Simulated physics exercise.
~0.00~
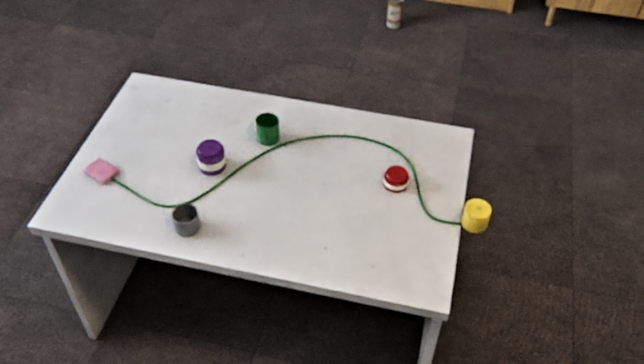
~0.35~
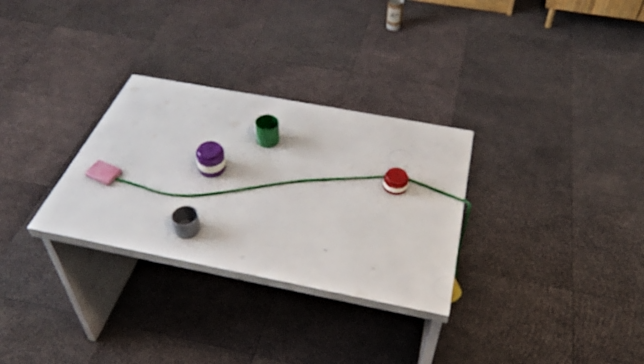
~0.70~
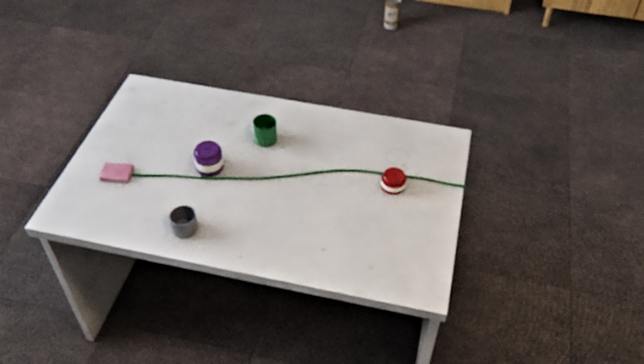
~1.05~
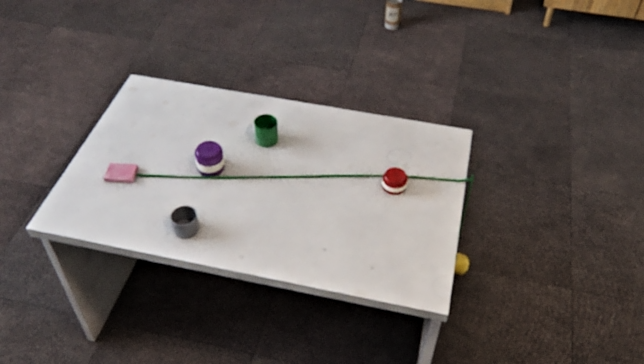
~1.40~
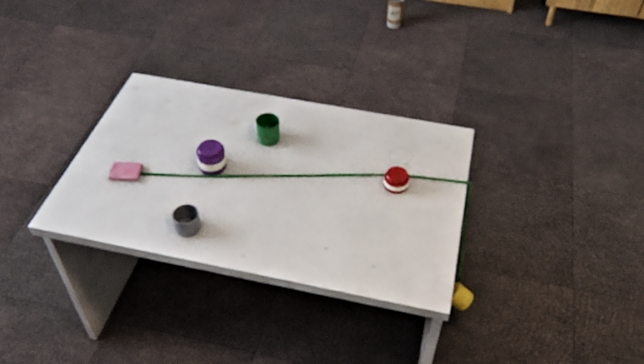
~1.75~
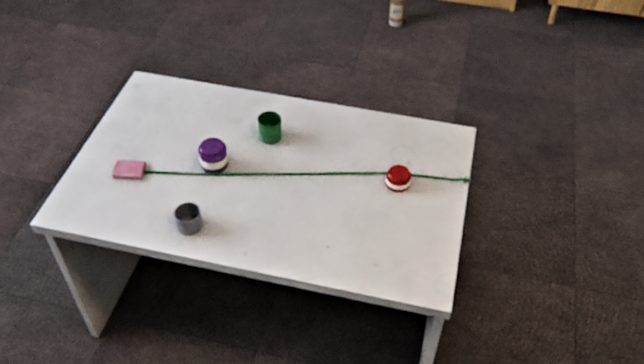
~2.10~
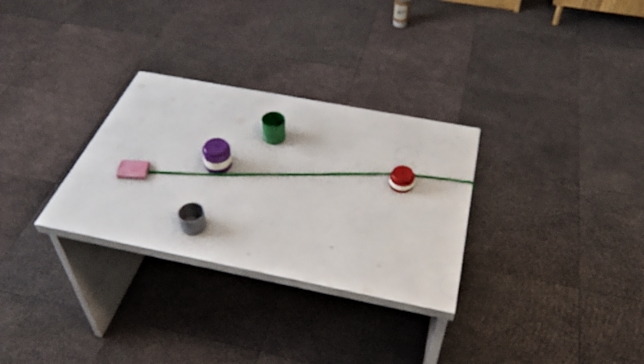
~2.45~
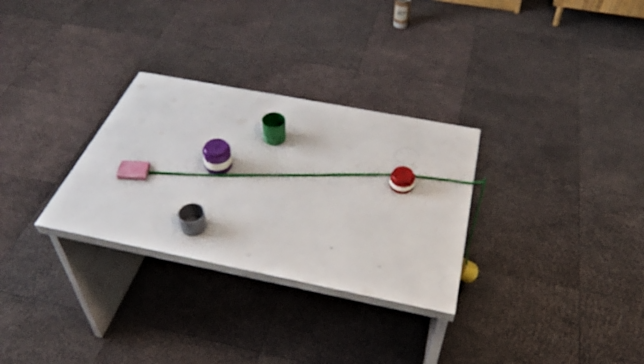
On a white desk, a yellow speaker wired by a green cable to a pink phone drops off the right edge, pulling the cable nearly straight and drawing the phone slightly right. The speaker dangles and bobs below the edge, while the phone, jars, cup and mug stay on top.
